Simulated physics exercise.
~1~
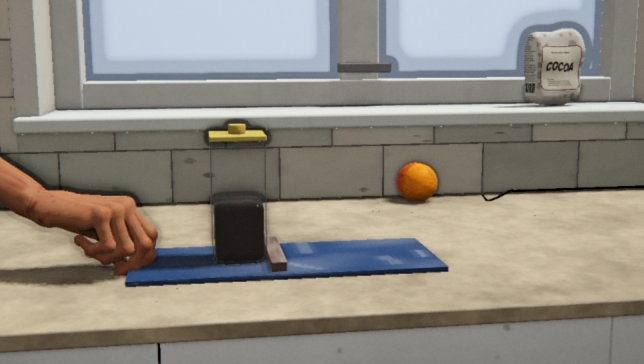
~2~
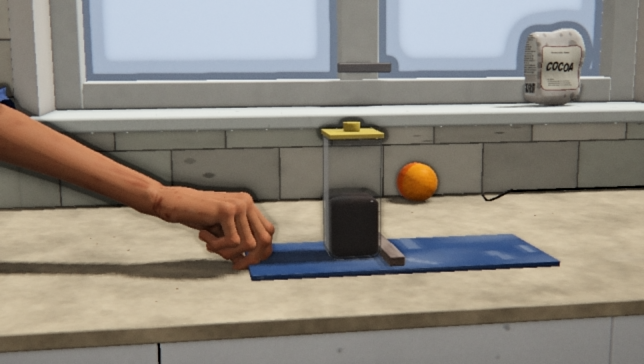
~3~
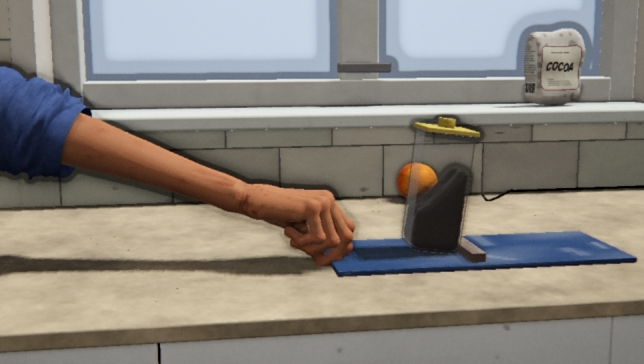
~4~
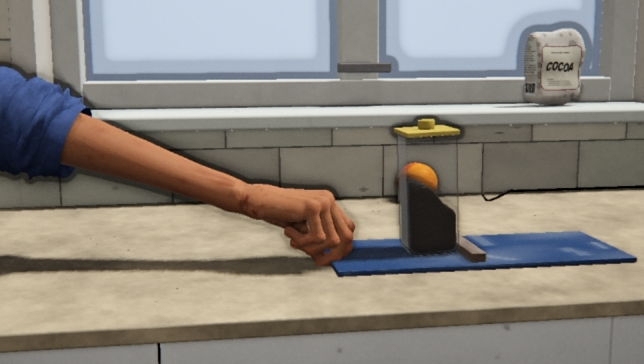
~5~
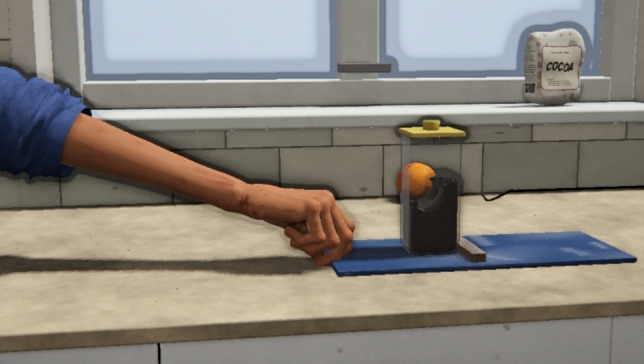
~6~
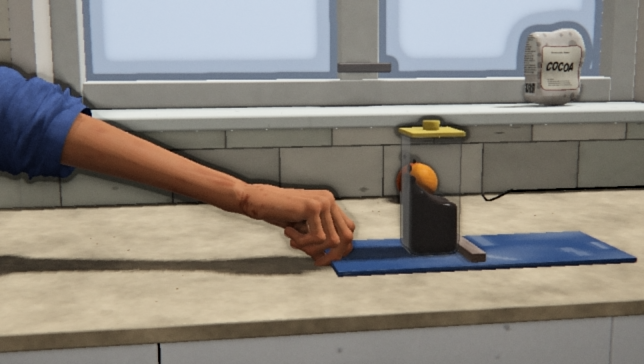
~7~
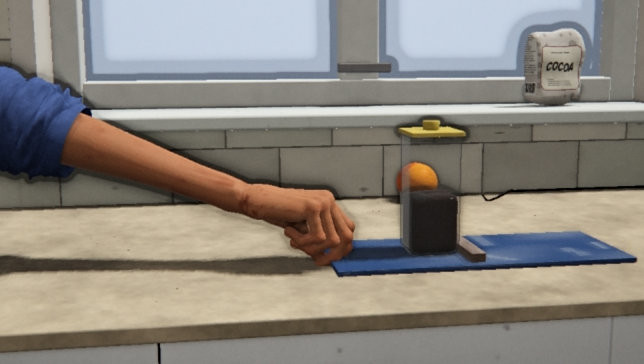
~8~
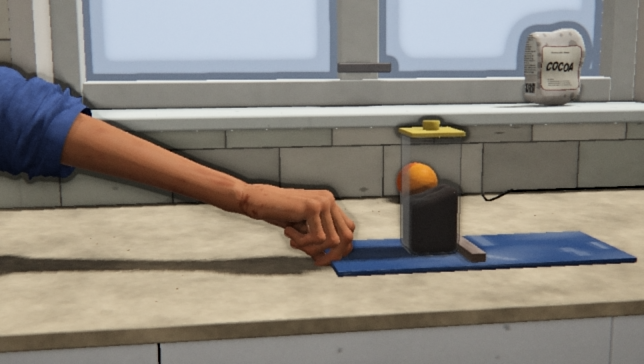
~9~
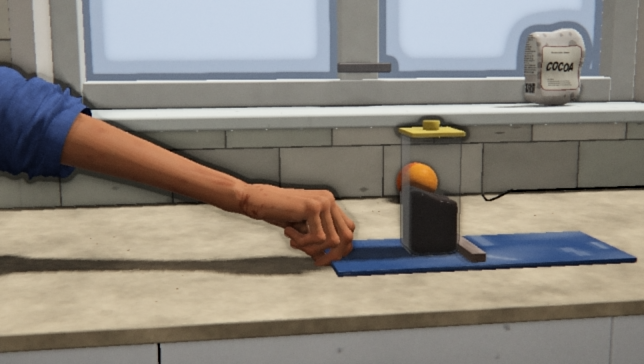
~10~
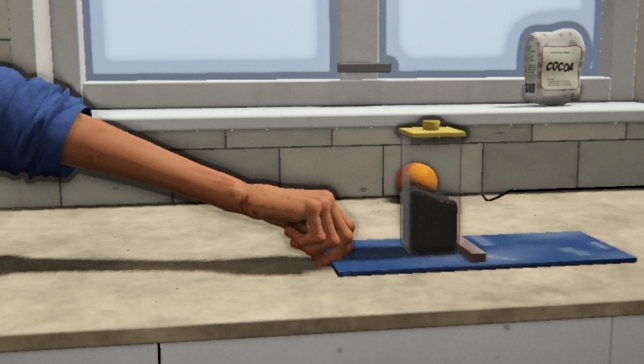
A dark-filled bottle rides a blue board pulled right, tips as it stops, and settles upright.
